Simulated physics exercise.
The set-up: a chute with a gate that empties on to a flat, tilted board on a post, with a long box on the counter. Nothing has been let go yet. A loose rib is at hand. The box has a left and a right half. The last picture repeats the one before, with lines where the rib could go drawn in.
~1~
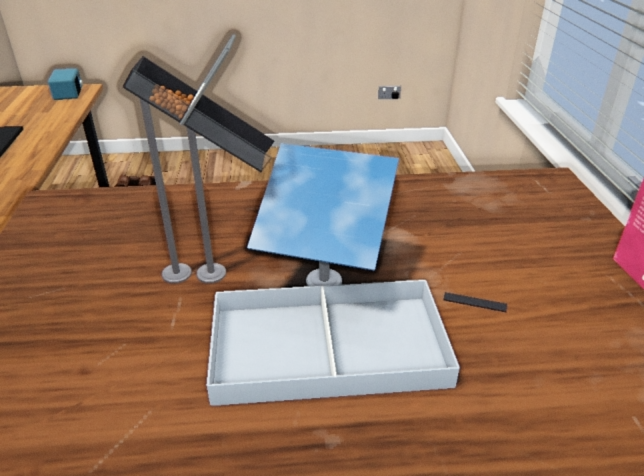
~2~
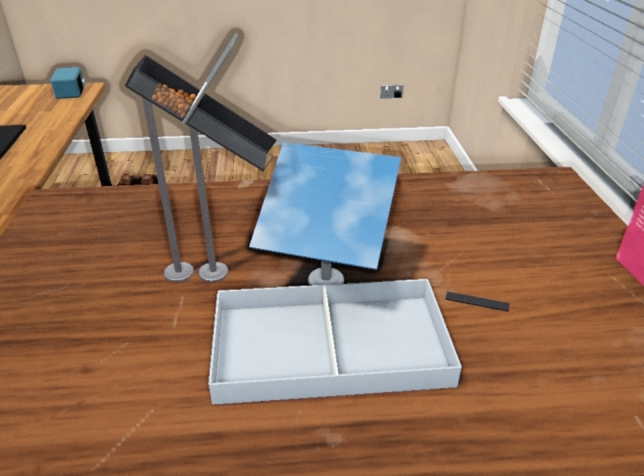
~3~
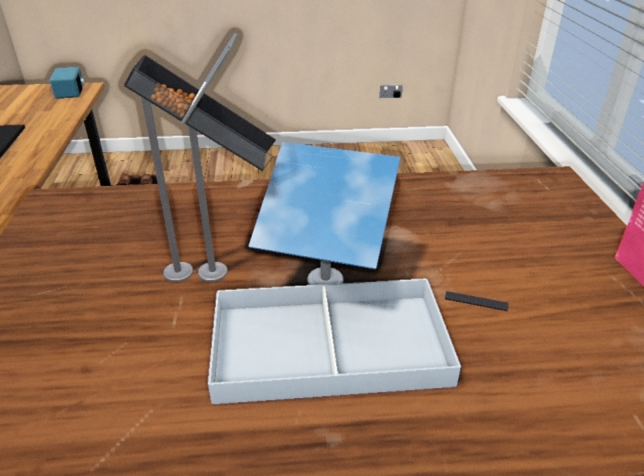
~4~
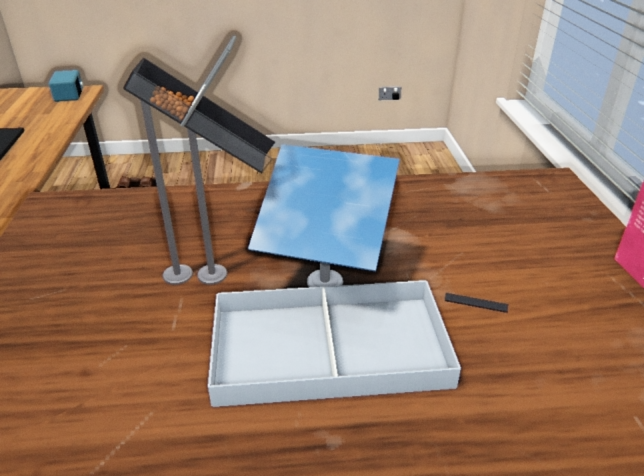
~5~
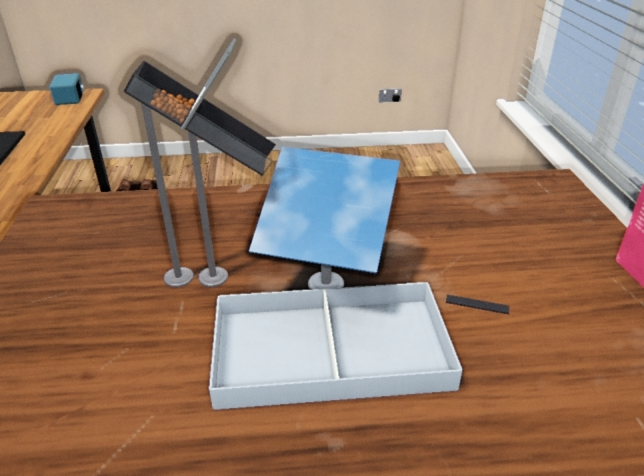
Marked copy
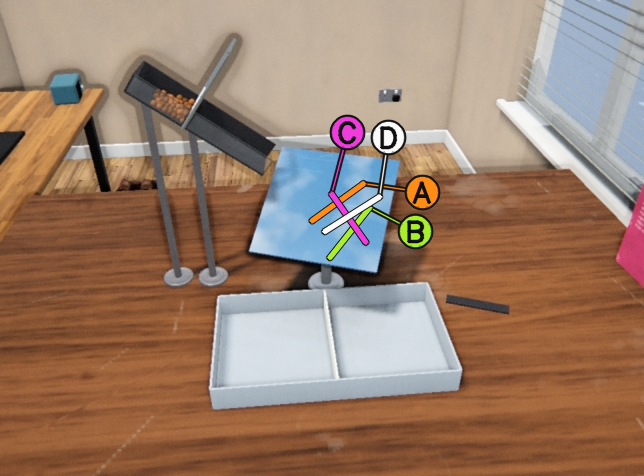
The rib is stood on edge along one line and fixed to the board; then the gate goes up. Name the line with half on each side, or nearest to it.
The best line is C.
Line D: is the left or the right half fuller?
More lands on the left.
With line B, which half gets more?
The left half.
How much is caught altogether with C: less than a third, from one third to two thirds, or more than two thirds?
More than two thirds.
On the marked copy, line A from (363, 183) to (312, 220); line B from (369, 207) to (329, 257); line C from (331, 193) to (365, 242); line D from (379, 196) to (324, 231).
With A, of what is caught, all but a few in the left half, only a few in the right.
With B, of what is caught, all but a few in the left half, only a few in the right.
With C, of what is caught, close to a third in the left half, close to two thirds in the right.
With D, of what is caught, all but a few in the left half, a small share in the right.
